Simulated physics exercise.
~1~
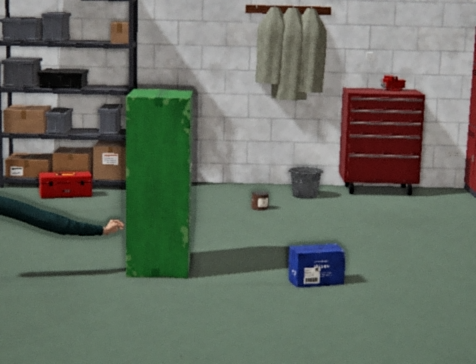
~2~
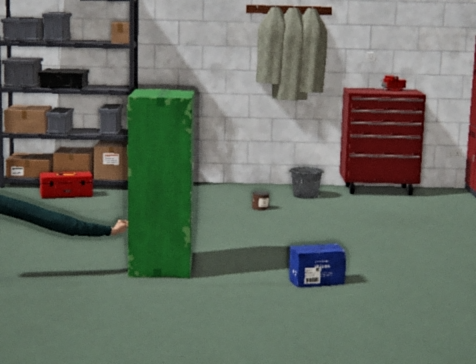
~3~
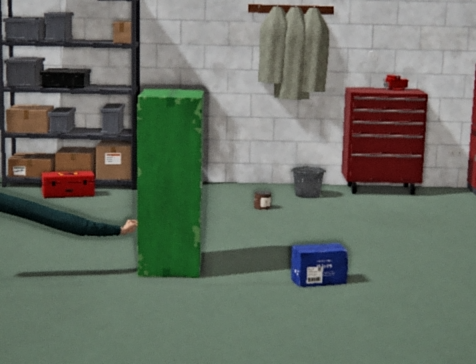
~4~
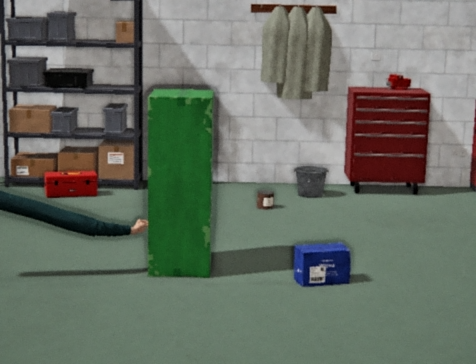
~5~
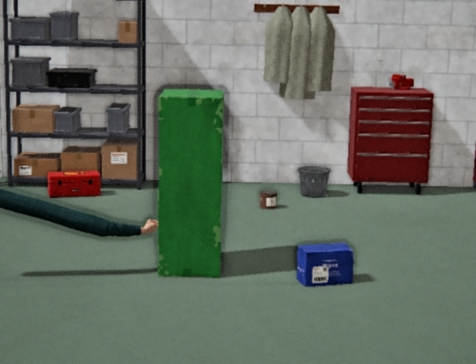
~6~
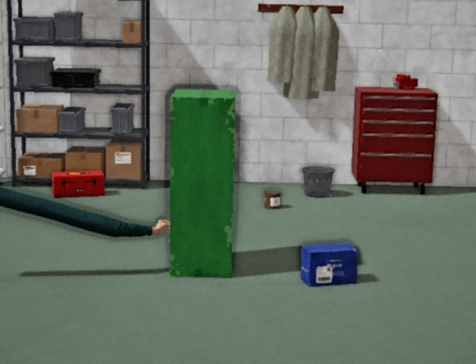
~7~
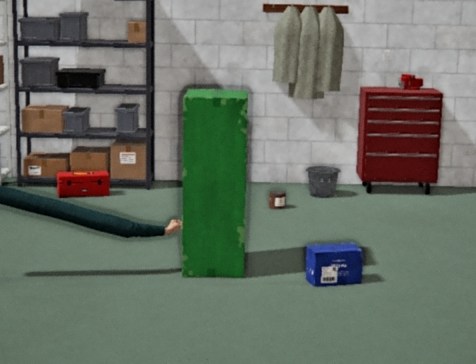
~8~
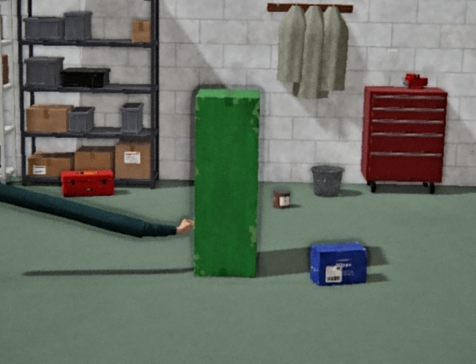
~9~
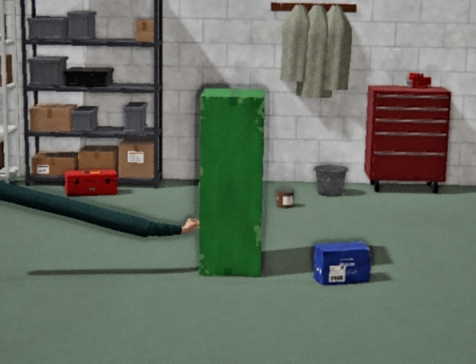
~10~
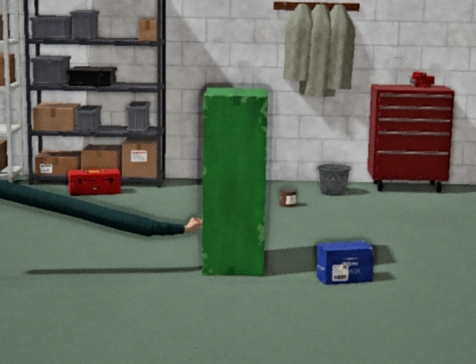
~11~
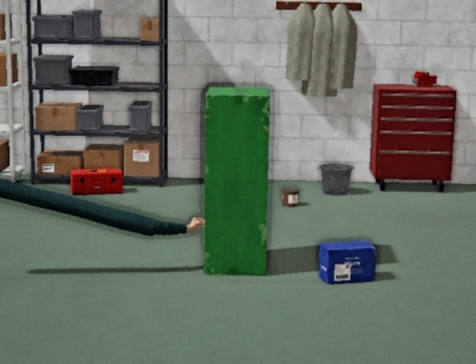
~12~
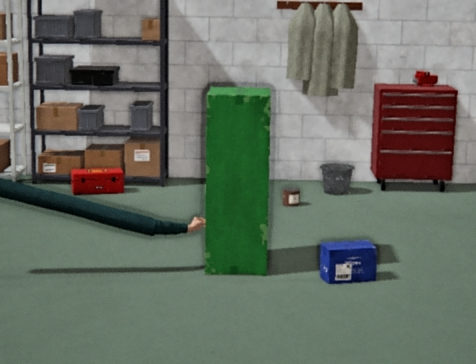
A hand with outstretched finger slowly pushing a tall green box rightward across a garage floor, leaving it upright near a blue parcel.
